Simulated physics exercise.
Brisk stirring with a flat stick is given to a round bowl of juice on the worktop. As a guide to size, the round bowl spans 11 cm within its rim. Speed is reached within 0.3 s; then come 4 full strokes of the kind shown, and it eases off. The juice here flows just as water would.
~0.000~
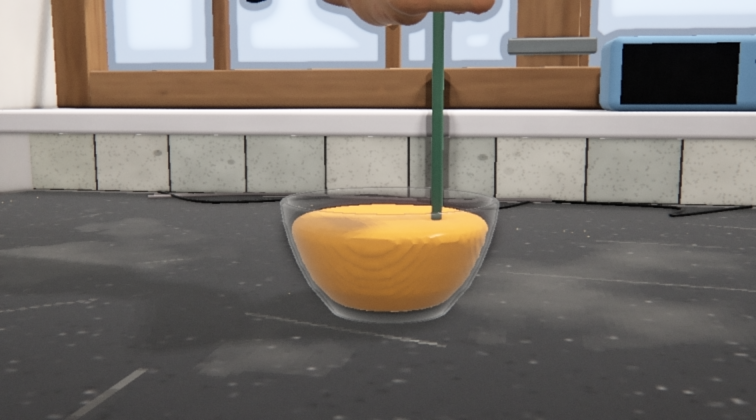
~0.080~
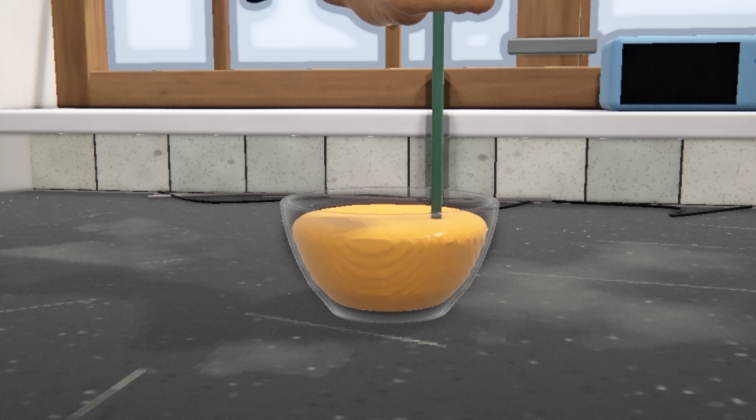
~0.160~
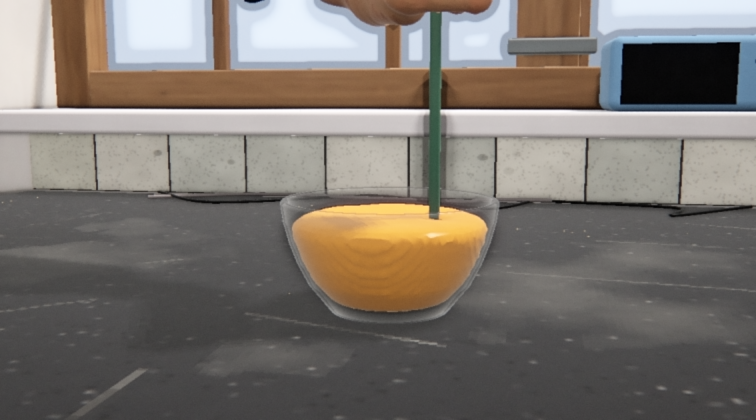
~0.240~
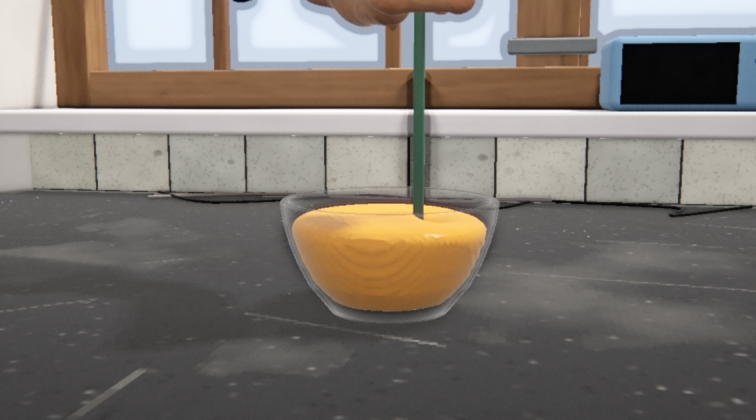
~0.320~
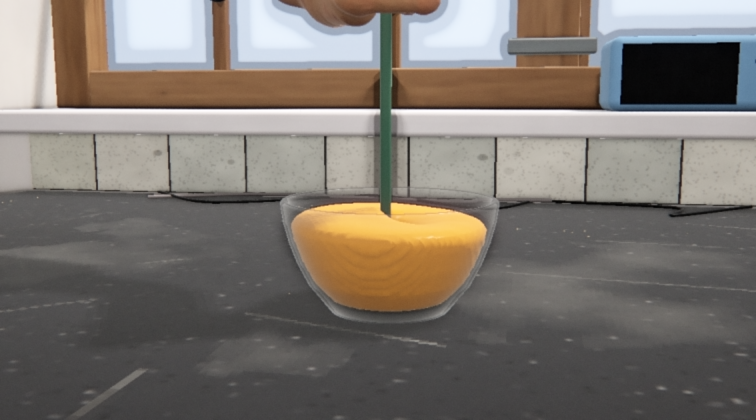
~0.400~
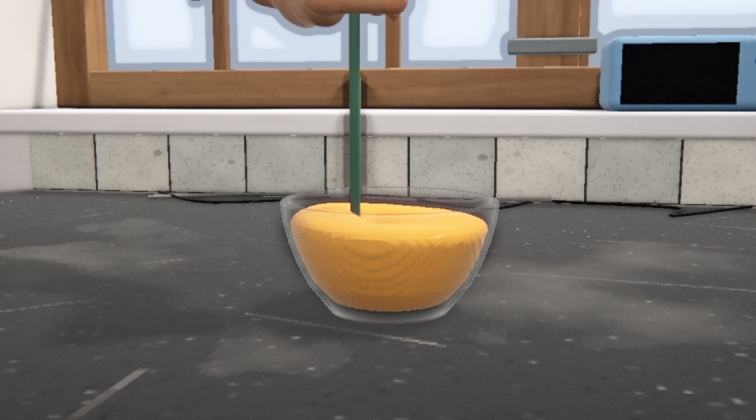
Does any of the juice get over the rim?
No.
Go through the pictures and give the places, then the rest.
The stem is at (438, 61); surface from (296, 217) to (489, 224); the rim runs from (288, 201) to (496, 206), in the first frame.
The stem is at (438, 61); surface from (296, 217) to (489, 223), in the second frame.
The stem is at (435, 61); surface from (296, 218) to (488, 224), in the third frame.
The stem is at (419, 61); surface from (296, 217) to (487, 226), in the fourth frame.
The stem is at (386, 61); surface from (296, 214) to (487, 227), in the fifth frame.
The stem is at (355, 62); surface from (295, 211) to (490, 223), in the sixth frame.
By 1.04 s 0 ml is over the rim.
By 1.68 s 0 ml is over the rim.
By 2.33 s 0 ml is over the rim.
By 2.97 s 0 ml is over the rim.
At rest 0 ml is over the rim.
